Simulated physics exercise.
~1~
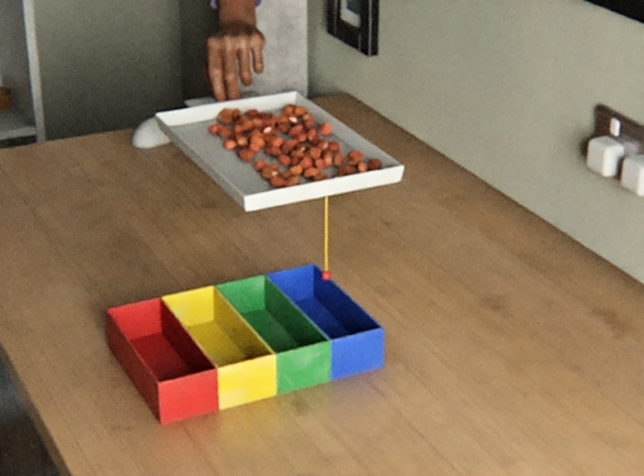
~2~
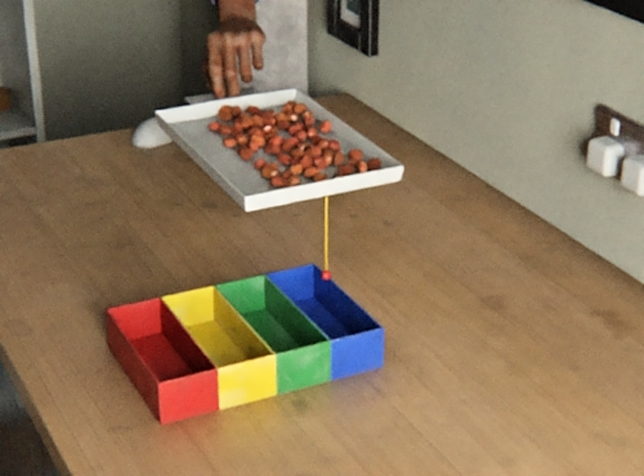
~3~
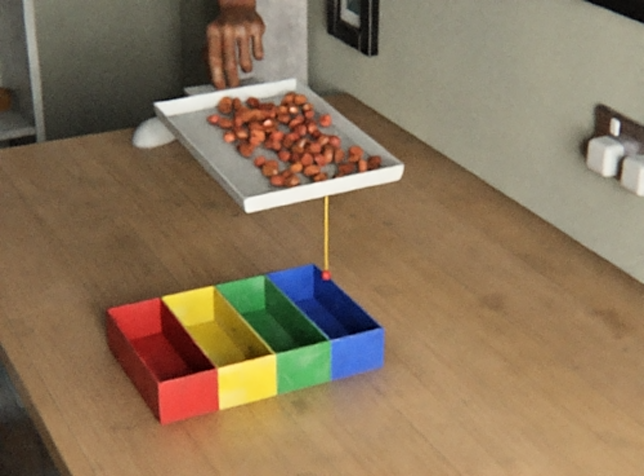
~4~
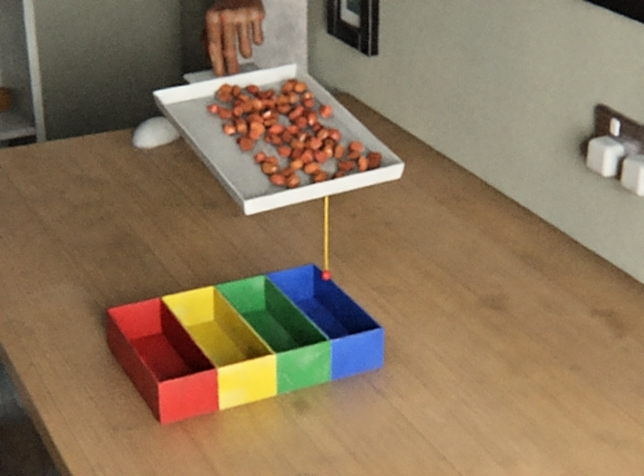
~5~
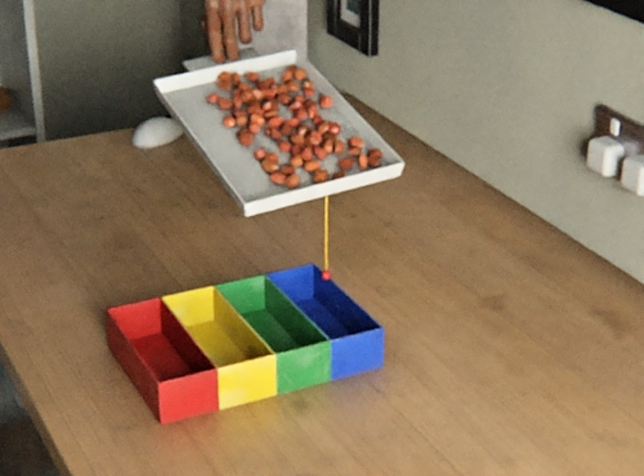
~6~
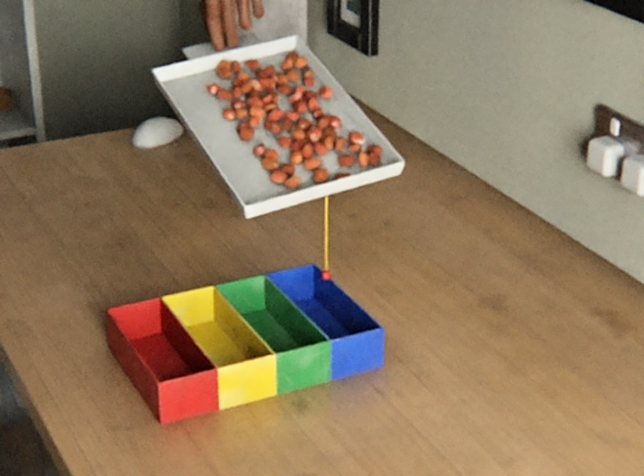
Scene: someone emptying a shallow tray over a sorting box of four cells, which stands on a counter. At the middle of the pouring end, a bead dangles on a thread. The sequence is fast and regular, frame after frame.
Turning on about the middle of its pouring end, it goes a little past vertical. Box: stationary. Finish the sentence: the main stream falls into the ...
... Green cell.
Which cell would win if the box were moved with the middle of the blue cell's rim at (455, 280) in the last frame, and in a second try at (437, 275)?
Try 1 - the red cell. Try 2 - the cell in red.
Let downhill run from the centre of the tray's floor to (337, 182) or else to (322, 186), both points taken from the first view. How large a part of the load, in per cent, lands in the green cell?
In turn, 0 percent and then 10 percent.
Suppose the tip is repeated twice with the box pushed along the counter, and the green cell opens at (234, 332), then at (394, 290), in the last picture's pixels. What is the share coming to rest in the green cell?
You'd get 20 in a hundred first and 0 in a hundred after that.
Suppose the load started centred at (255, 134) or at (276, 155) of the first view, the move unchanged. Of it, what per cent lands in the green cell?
First some 60, then 60 per cent.
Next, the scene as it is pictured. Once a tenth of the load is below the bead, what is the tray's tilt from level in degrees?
70° or so.
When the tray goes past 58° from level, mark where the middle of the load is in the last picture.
(283, 168).
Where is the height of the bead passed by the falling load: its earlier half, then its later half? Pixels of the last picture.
(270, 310) first, (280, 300) later.
Just after the last frame, tray tipped steeply; almost all on the tray; just a few falling or outside the box.
A moment on, tray tipped right over; roughly half on the tray; roughly a quarter in the green cell; about a tenth in the yellow cell; about a tenth in the blue cell; roughly a quarter falling or outside the box.
Further on, tray tipped past a quarter turn; roughly half in the green cell; roughly a quarter in the blue cell; about a tenth in the yellow cell; just a few in the red cell; about a tenth falling or outside the box.
When it is over, tray tipped past a quarter turn; roughly half in the green cell; roughly a quarter in the blue cell; about a tenth in the yellow cell; just a few in the red cell; about a tenth outside the box.
